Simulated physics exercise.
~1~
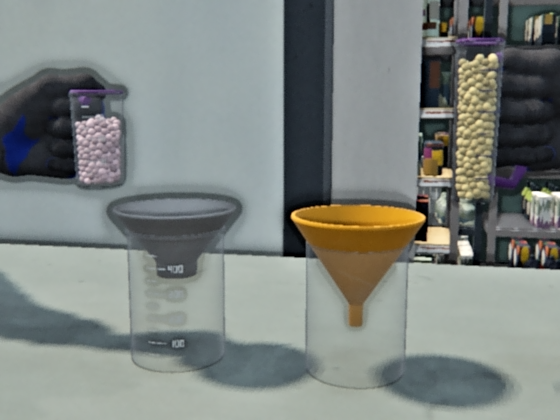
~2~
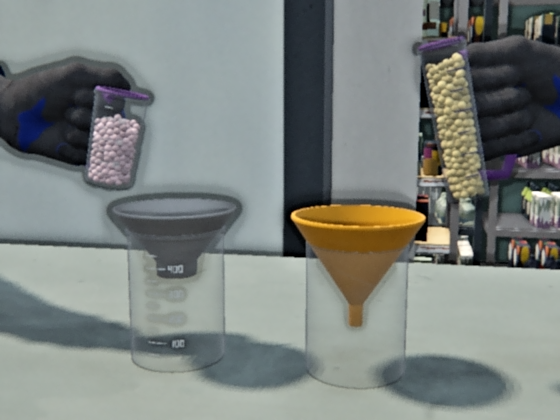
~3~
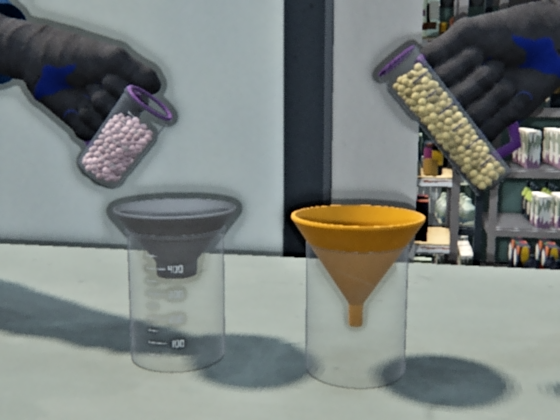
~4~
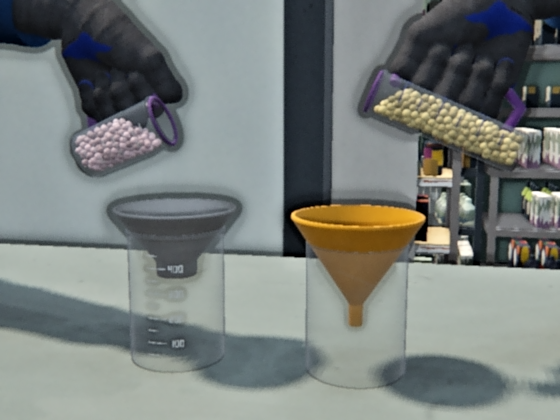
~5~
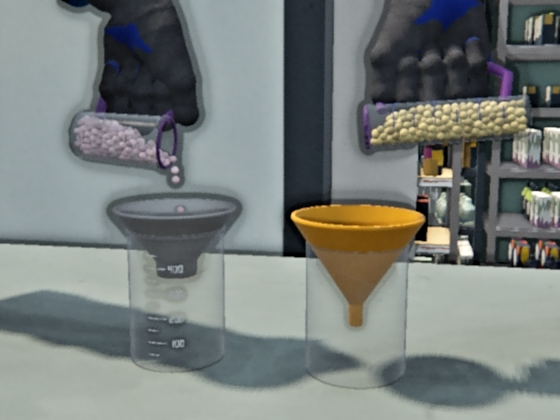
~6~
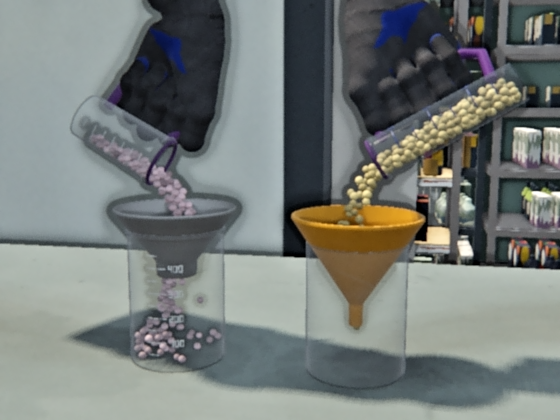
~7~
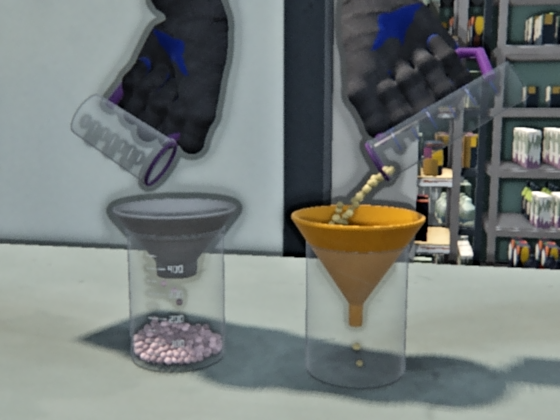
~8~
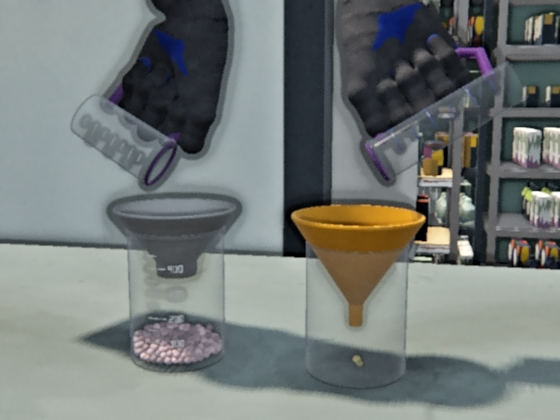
In a room with a pale counter, seen from the front by a still camera, a grey funnel at left and an orange one at right sit in clear jars, with crowded shelves behind. Two dark-gloved hands hold clear cups with purple rims, pink beads at left and pale yellow beads at right. The hands tip both cups inward, and the pink beads spill first. Pink beads run through the grey funnel while yellow ones pour into the orange. Both cups end empty, the pink beads all heaped in the left jar, but nearly all the yellow stay stuck in the funnel, with only a stray few below.
